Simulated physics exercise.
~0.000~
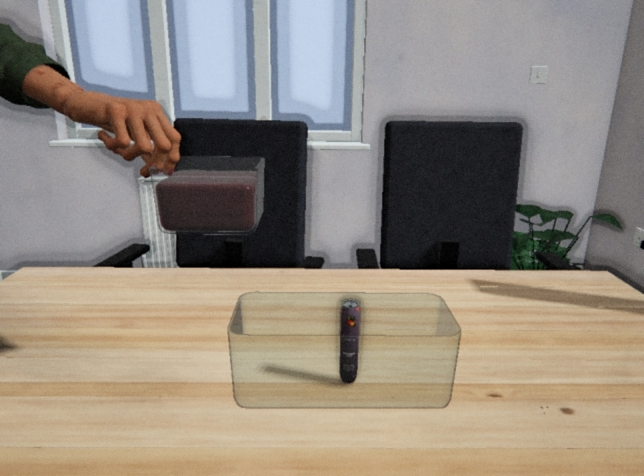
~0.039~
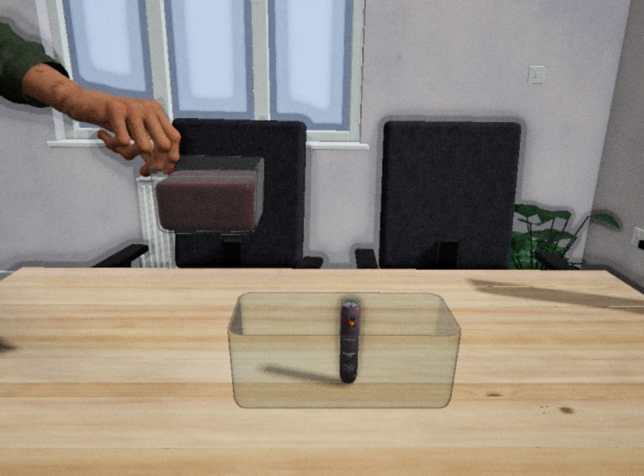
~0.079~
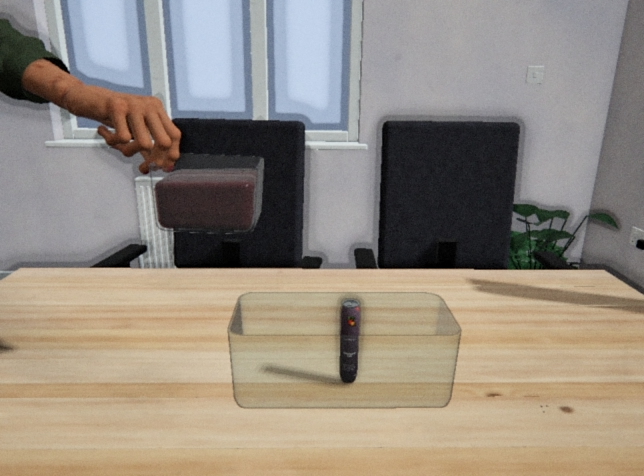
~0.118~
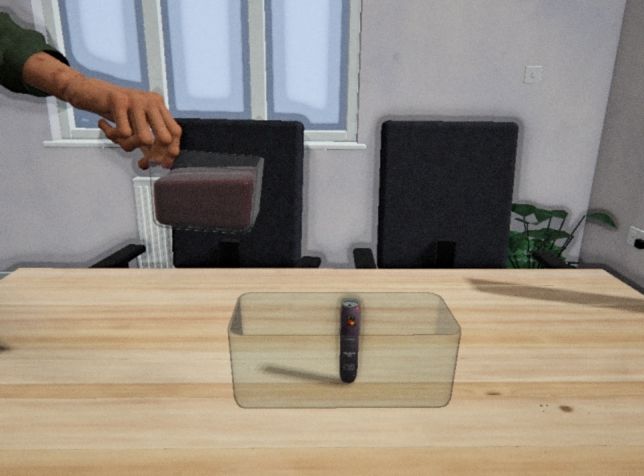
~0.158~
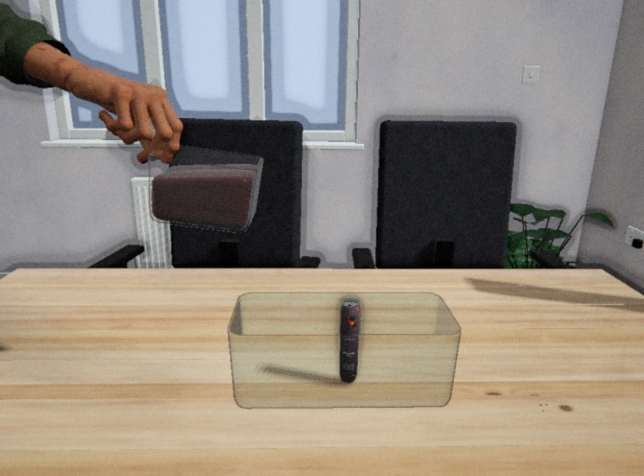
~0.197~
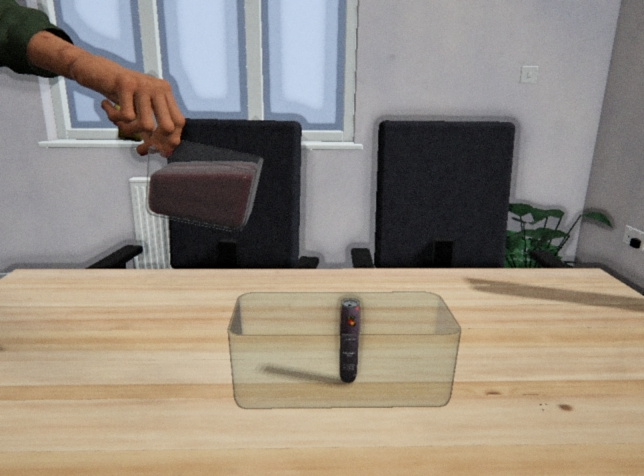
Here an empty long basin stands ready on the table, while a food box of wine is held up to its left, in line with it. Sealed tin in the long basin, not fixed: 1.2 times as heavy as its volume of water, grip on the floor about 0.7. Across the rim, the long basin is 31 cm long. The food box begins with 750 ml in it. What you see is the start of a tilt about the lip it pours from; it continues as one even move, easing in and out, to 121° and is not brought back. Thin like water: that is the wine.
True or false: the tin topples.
False.
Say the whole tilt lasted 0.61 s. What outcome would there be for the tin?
Result: Tin upright.
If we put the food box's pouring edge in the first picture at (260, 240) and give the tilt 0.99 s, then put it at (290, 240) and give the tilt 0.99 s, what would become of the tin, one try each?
First it tips over; then it stays on its base.
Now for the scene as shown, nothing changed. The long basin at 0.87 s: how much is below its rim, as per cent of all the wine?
64 per cent, give or take a little.
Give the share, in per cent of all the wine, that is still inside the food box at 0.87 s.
Remaining share: Approx. 5 %.
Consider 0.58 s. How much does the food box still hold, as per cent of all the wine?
I'd put it near 60 percent.
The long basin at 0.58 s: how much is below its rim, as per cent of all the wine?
Some 2 per cent.
Then, 0.58 s in, the tilt is 78° and 59 per cent is still to pour; the tin stands where it began.
Then, 0.87 s in, the tilt is 117° and 5 per cent is still to pour; the tin stands where it began.
Then, 1.17 s in, the tilt is 121° and 0 per cent is still to pour; the tin stands where it began.
Then, 1.49 s in, the tilt is 121° and 0 per cent is still to pour; the tin stands where it began.
Finally, the tin stands where it began.
